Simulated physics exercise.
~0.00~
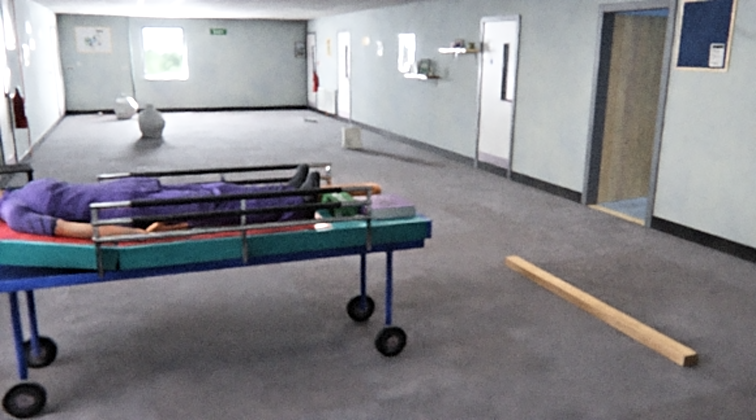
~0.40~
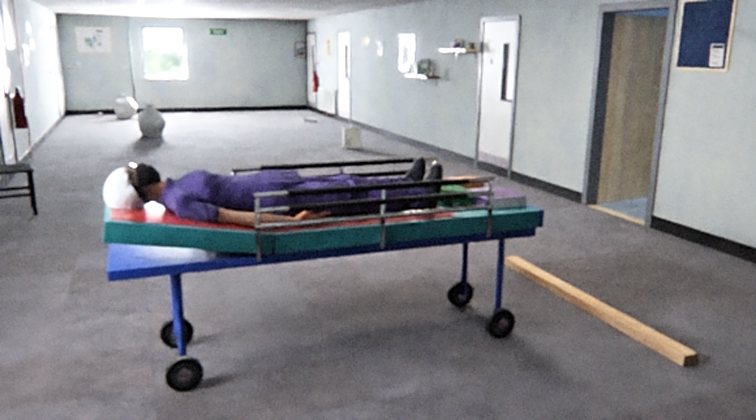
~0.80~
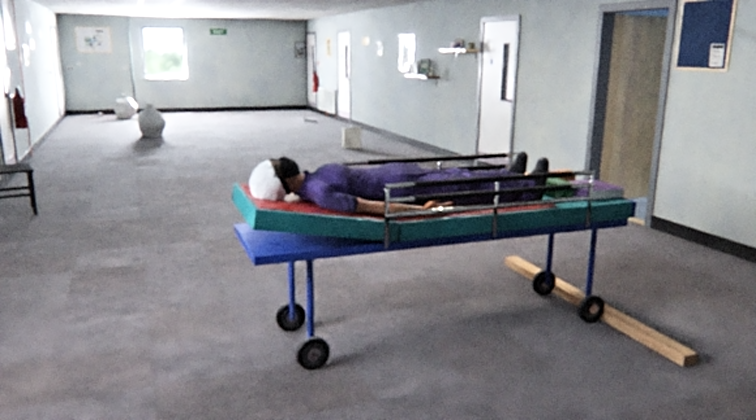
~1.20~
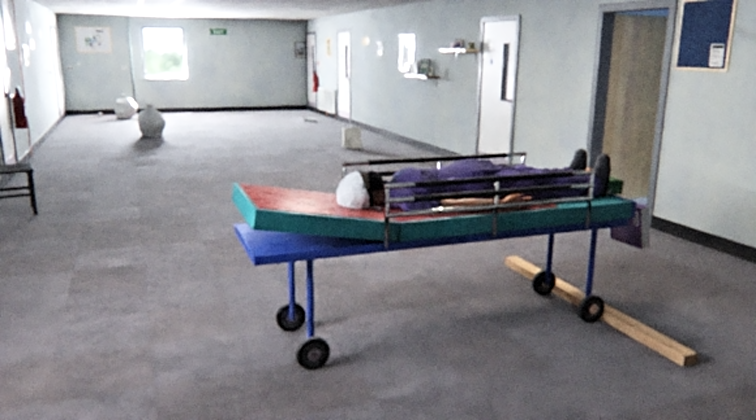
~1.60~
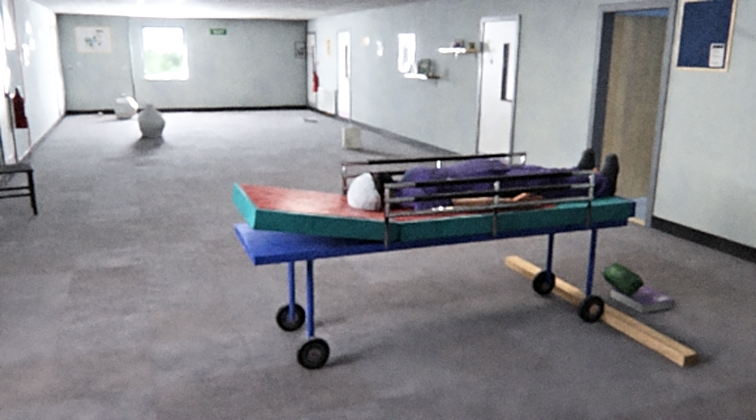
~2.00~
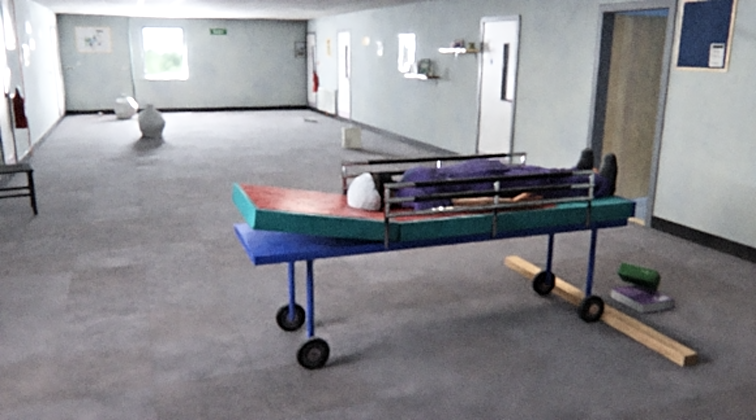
Gurney carrying a limp patient rolling right and stopping at a wooden sill, the patient sliding footward as two items drop off.
